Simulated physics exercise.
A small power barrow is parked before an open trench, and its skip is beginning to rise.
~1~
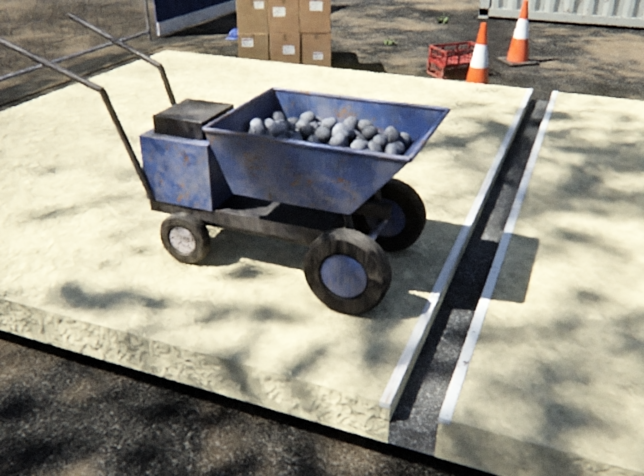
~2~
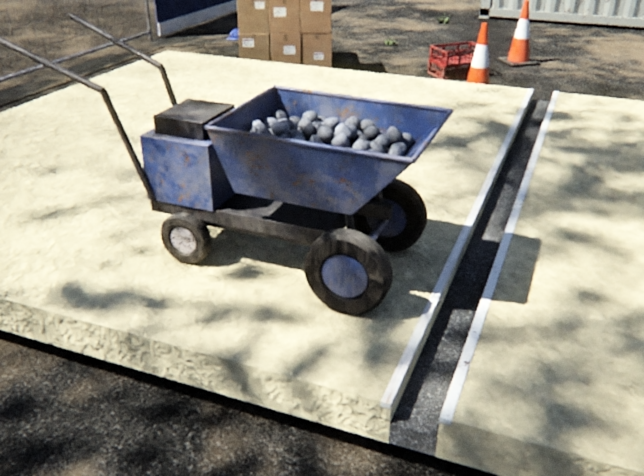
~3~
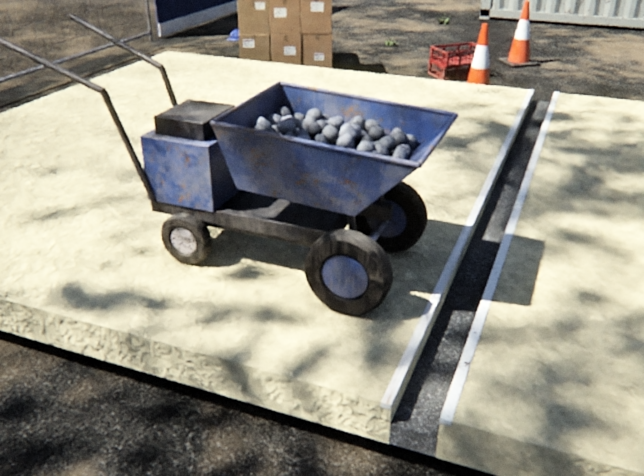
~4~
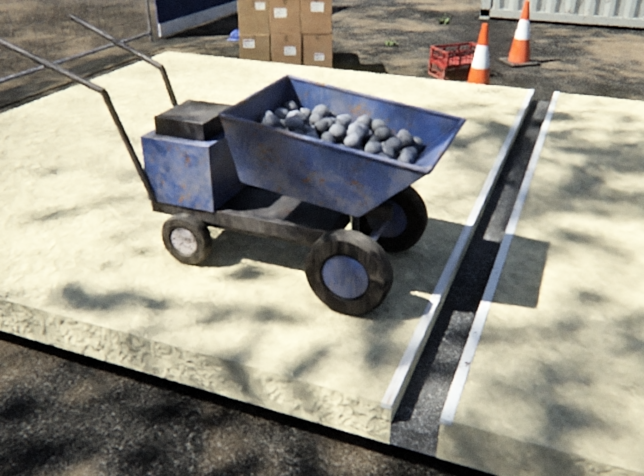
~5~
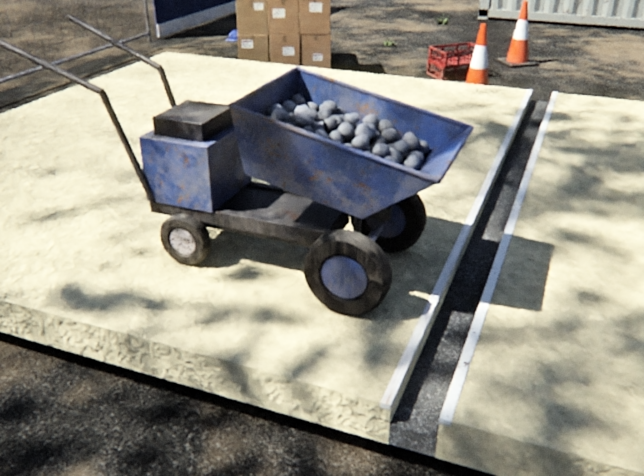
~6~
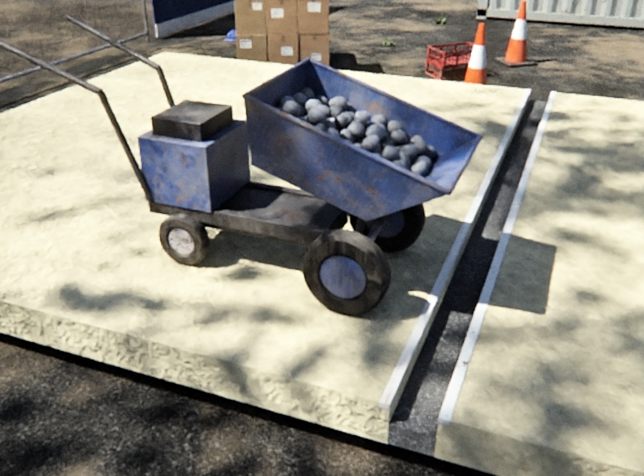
A small blue power barrow, its skip loaded with round grey cobbles, stands on a pale slab before a narrow dark trench, seen from slightly above and to the side. Cardboard boxes, a red crate and two orange-and-white cones sit behind it. The skip starts level, then tilts steadily forward to the right, its rear rising clear, while the wheels and camera stay practically still.
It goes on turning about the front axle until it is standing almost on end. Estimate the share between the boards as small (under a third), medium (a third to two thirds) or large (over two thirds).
It is small.
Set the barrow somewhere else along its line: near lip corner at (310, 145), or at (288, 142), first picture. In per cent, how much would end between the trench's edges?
About 40 percent at the first place and about 30 percent at the second.
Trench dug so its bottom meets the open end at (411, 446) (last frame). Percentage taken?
Some 0 per cent.
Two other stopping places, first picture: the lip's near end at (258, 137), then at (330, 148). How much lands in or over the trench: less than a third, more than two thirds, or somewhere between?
First under a third, then in the middle band.
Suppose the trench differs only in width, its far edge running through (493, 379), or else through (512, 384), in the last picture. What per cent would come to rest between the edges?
First try: About 10 %; second try: About 40 %.
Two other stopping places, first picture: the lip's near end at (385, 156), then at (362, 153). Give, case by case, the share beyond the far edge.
First try: Some 70 %; second try: 50 %.
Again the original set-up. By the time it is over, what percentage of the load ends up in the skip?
20 per cent, roughly.
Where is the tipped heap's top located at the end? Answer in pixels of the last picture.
The top settles at about (541, 280).
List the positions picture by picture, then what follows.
The first picture shows lip of the skip near (410, 160), level; top of the load near (307, 131), round cobbles; first edge of the trench near (406, 357); far edge near (461, 371), the trench under half as wide as the skip, and about half as deep as wide.
The second picture shows lip of the skip near (413, 161), level; top of the load near (310, 131).
The third picture shows lip of the skip near (419, 166), tipped barely; top of the load near (302, 137).
The fourth picture shows lip of the skip near (428, 172), tipped a little; top of the load near (309, 134).
The fifth picture shows lip of the skip near (438, 181), tipped a little; top of the load near (303, 124).
The sixth picture shows lip of the skip near (449, 193), tipped clearly; top of the load near (314, 120); first edge of the trench near (405, 358); far edge near (460, 371).
Shortly afterwards, skip tipped steeply; the whole lot in the skip.
Next, skip tipped steeply; the bulk in the skip; near a quarter beyond it.
Some moments later, skip tipped right over; near a quarter in the skip; the bulk beyond it.
In the end, skip tipped right over; near a quarter in the skip; none at all in or heaped over the trench; the bulk beyond it.
